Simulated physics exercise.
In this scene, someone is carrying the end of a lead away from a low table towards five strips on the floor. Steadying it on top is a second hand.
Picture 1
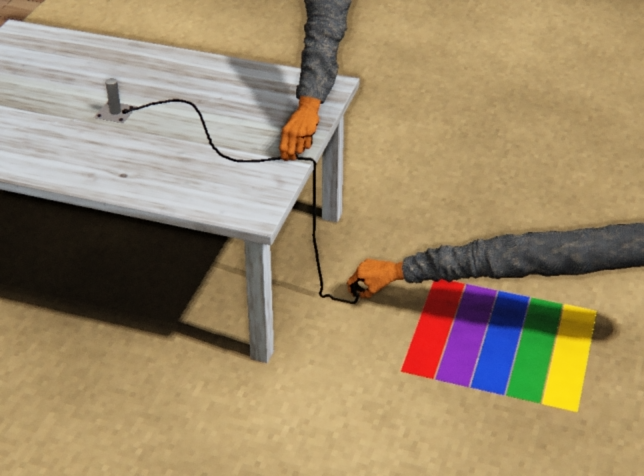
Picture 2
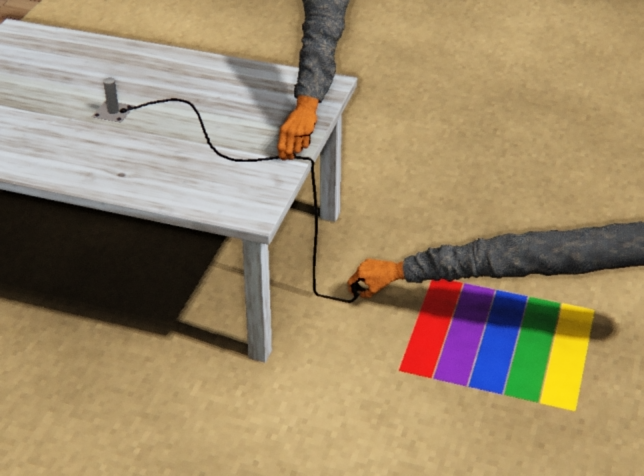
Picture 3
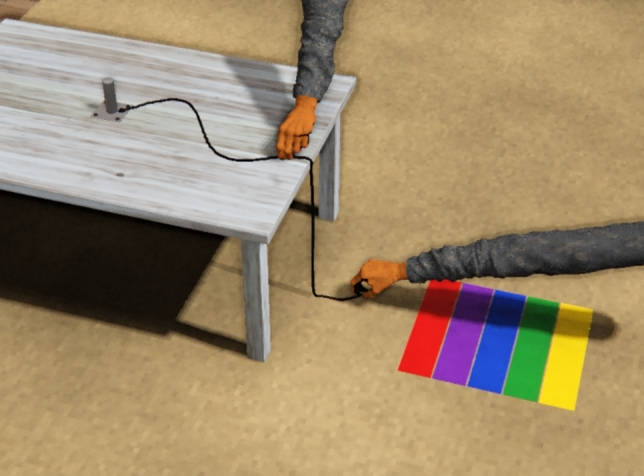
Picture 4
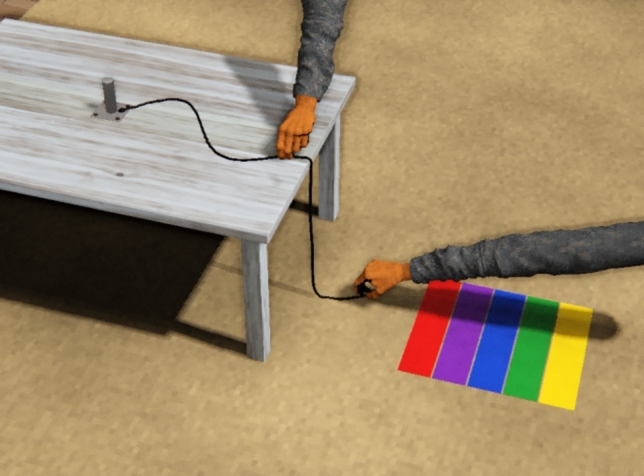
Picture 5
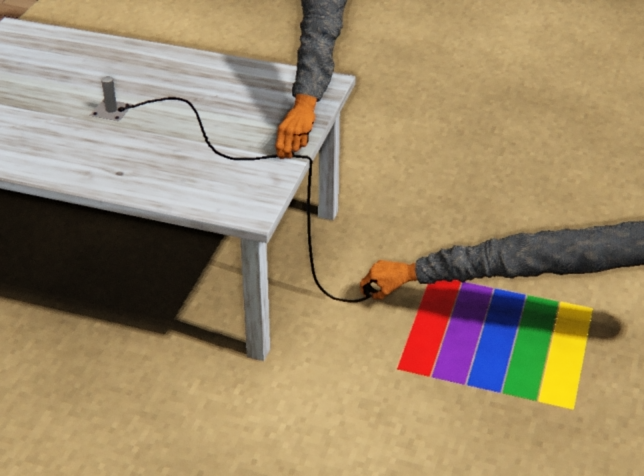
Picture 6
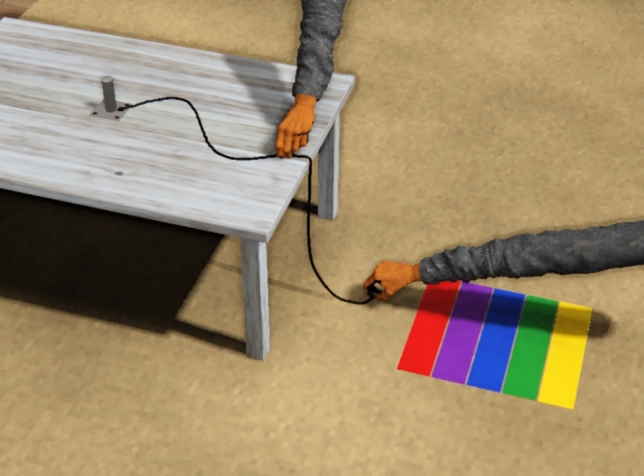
A hand at floor level draws the end of a dark lead slightly to the right, beside five coloured strips, and the hanging part curves a little, while another hand stays on the lead at the low table's edge.
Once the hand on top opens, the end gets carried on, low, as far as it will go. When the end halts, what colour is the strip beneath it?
Green.
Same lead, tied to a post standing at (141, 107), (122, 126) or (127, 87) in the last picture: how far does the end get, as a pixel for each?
Roughly (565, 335), then (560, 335), then (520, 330).
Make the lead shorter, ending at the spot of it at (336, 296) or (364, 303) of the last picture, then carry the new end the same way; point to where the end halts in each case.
It would end up close to (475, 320), then close to (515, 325).
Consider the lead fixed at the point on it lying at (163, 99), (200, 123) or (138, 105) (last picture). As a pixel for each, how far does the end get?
In order: (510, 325), then (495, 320), then (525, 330).
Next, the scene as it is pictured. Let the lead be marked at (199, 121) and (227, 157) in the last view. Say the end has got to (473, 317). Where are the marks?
(222, 132), then (290, 149).
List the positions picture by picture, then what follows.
End (358, 294); red (423, 357); purple (458, 365); blue (492, 373); green (528, 381); yellow (564, 389), in the first picture.
End (359, 294); lead through (153, 103) (201, 122) (234, 160) (311, 162) (316, 223) (314, 281), in the second picture.
End (361, 295), in the third picture.
End (365, 295); lead through (152, 102) (200, 122) (232, 159) (310, 162) (310, 222) (313, 281), in the fourth picture.
End (371, 296), in the fifth picture.
End (374, 296); lead through (151, 101) (199, 121) (232, 158) (309, 161) (308, 221) (321, 279), in the sixth picture.
Soon after, end near (473, 317); over purple.
After that, end near (512, 326); over blue.
At the stop, end near (535, 330); over green. It gets as far as the green strip.
